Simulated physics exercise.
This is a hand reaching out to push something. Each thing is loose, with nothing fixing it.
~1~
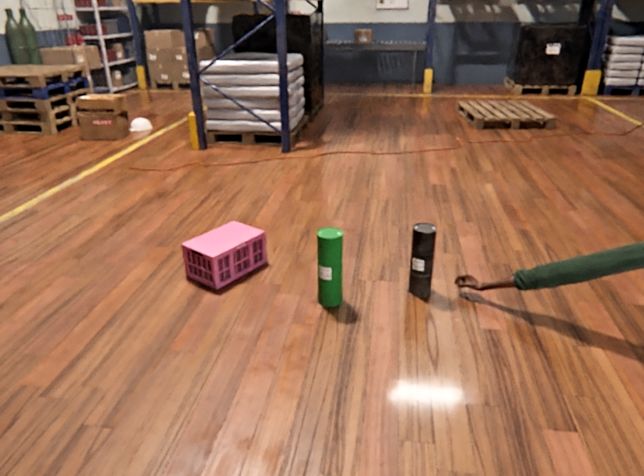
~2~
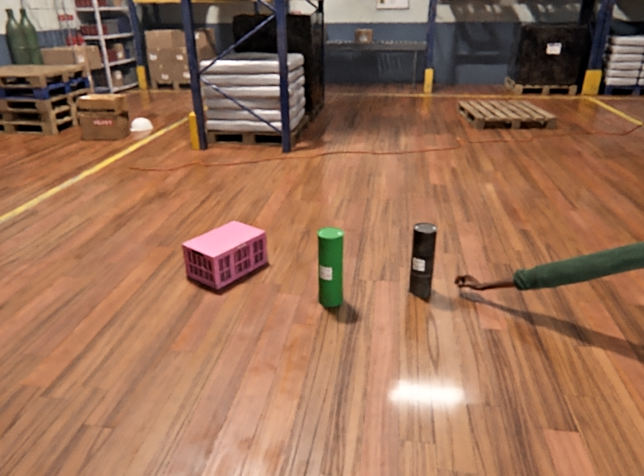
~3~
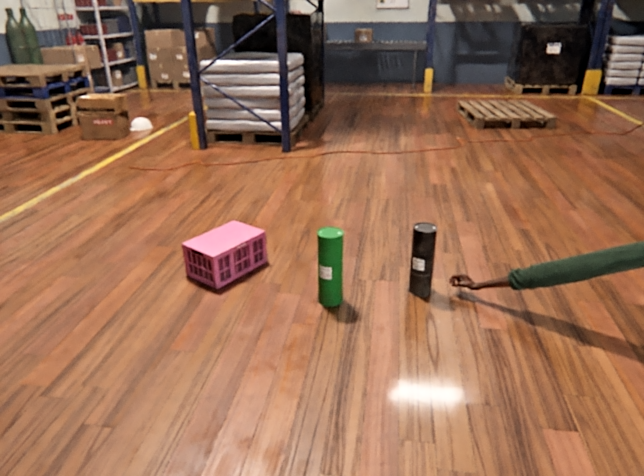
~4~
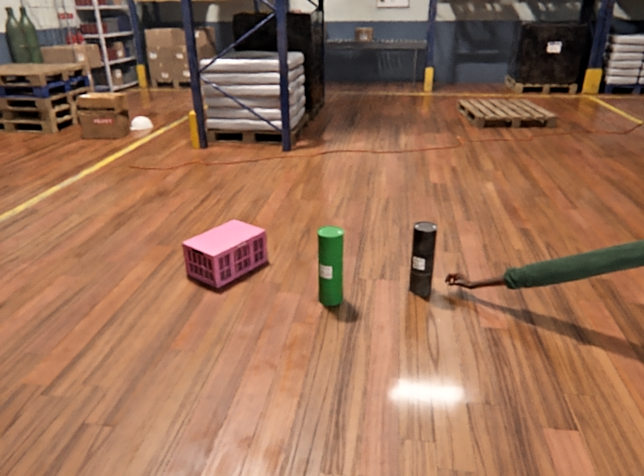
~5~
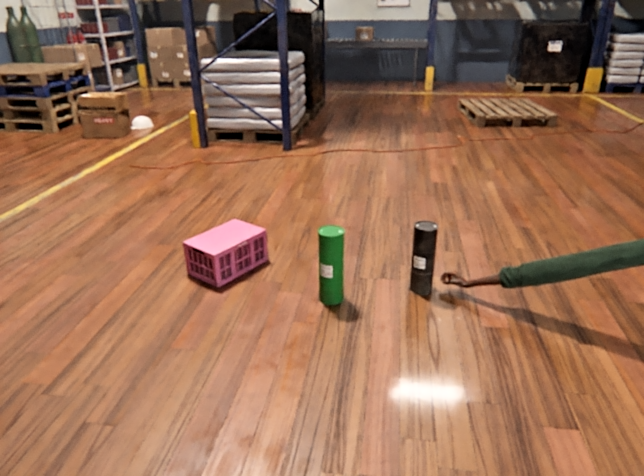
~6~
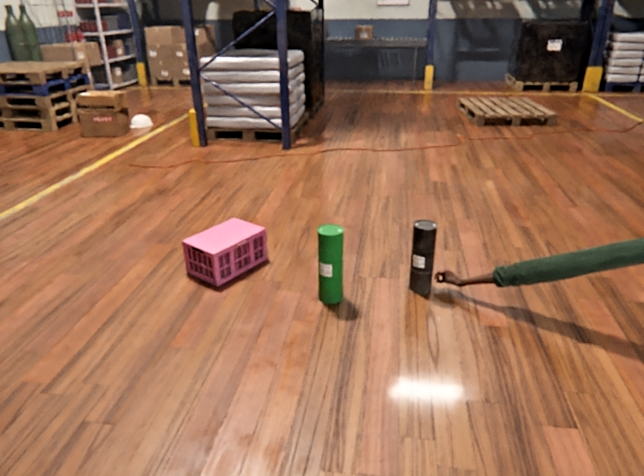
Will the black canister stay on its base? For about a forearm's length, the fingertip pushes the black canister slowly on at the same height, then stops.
Yes. Mind you, it doesn't fall there.
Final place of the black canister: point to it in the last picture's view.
Around (362, 253).
Then, 0.20 s past the last view, black canister displaced a little near (414, 256).
Then, 0.50 s past the last view, black canister displaced about its own width near (398, 256).
Then, 0.80 s past the last view, black canister displaced well along near (382, 255).
Then, 1.10 s past the last view, black canister displaced well along near (366, 254).
Finally, moved from the start, black canister. Final places as the last picture's camera would see them, black canister near (362, 253).
